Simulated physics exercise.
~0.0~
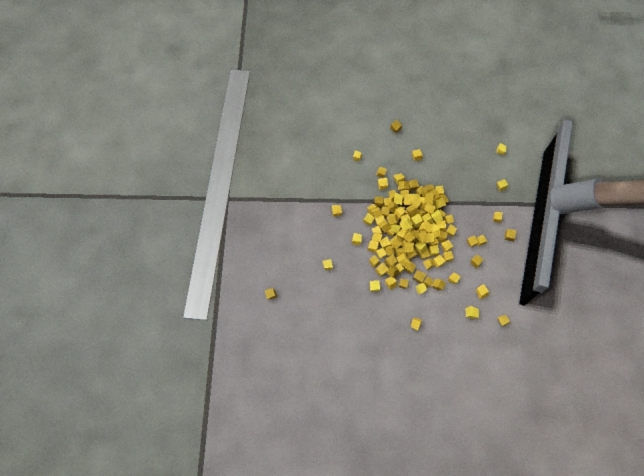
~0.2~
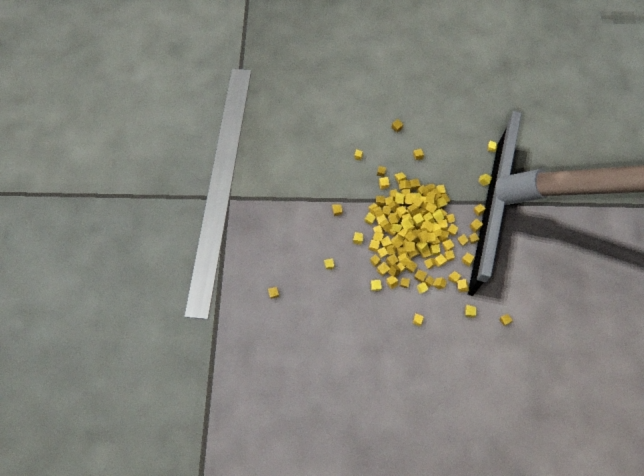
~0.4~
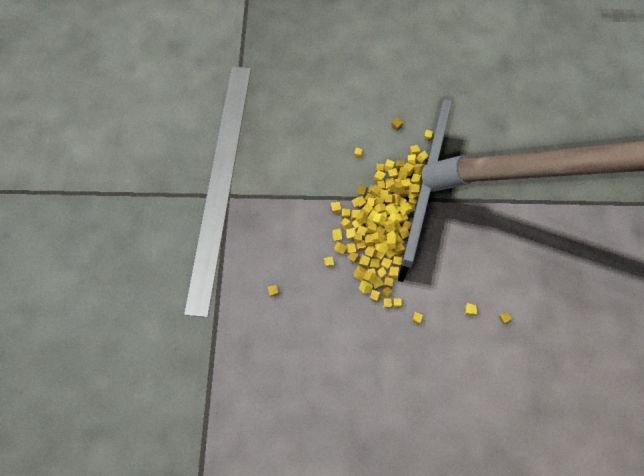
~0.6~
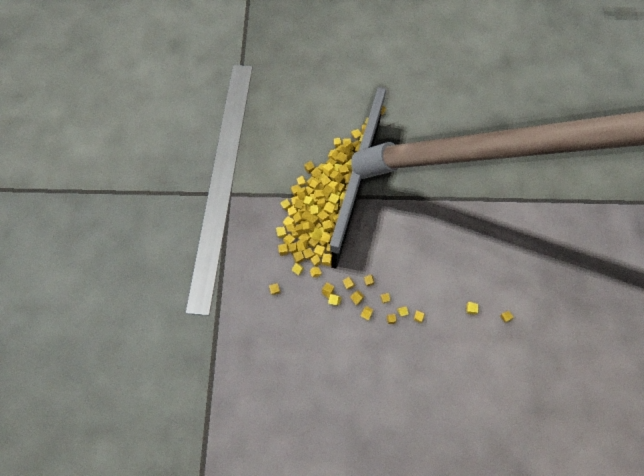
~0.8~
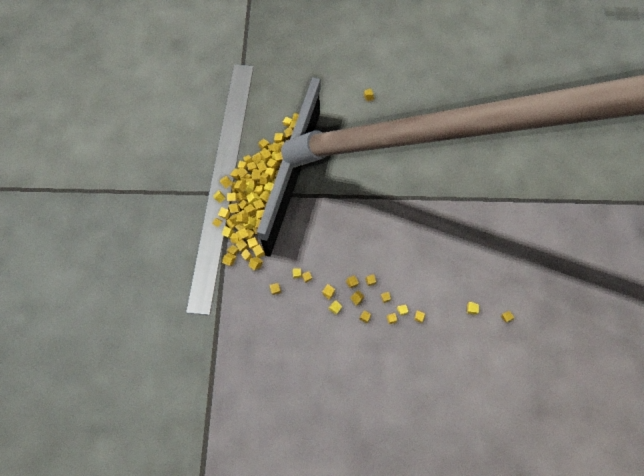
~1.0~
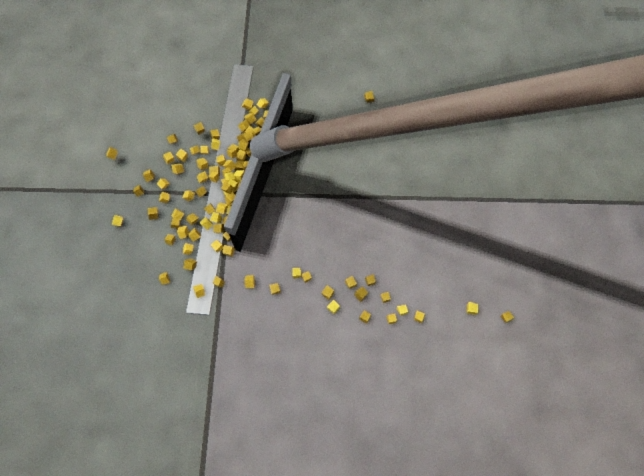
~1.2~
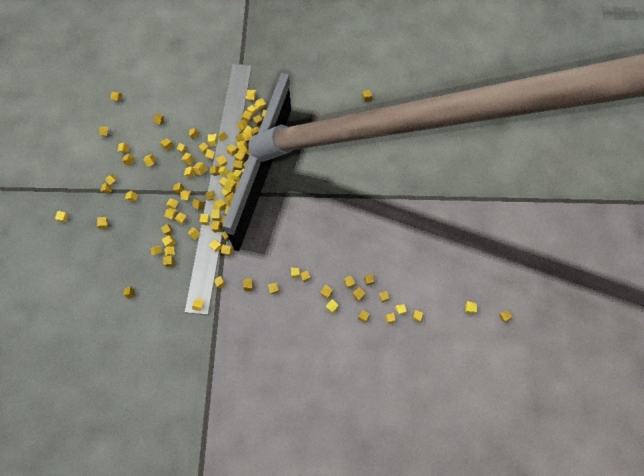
On a floor of large grey-green and mauve-grey tiles, a loose heap of small yellow cubes lies between a pale flat strip on the left and a long-handled squeegee on the right. The squeegee moves left into the cubes and gathers them into a dense band along its blade. As it pushes on, several pieces slip past its lower end and stay behind in a scattered trail. The packed cubes reach the strip, and the blade stops just short of it. Many pieces scatter across to the left, while others remain on the strip and against the still blade.
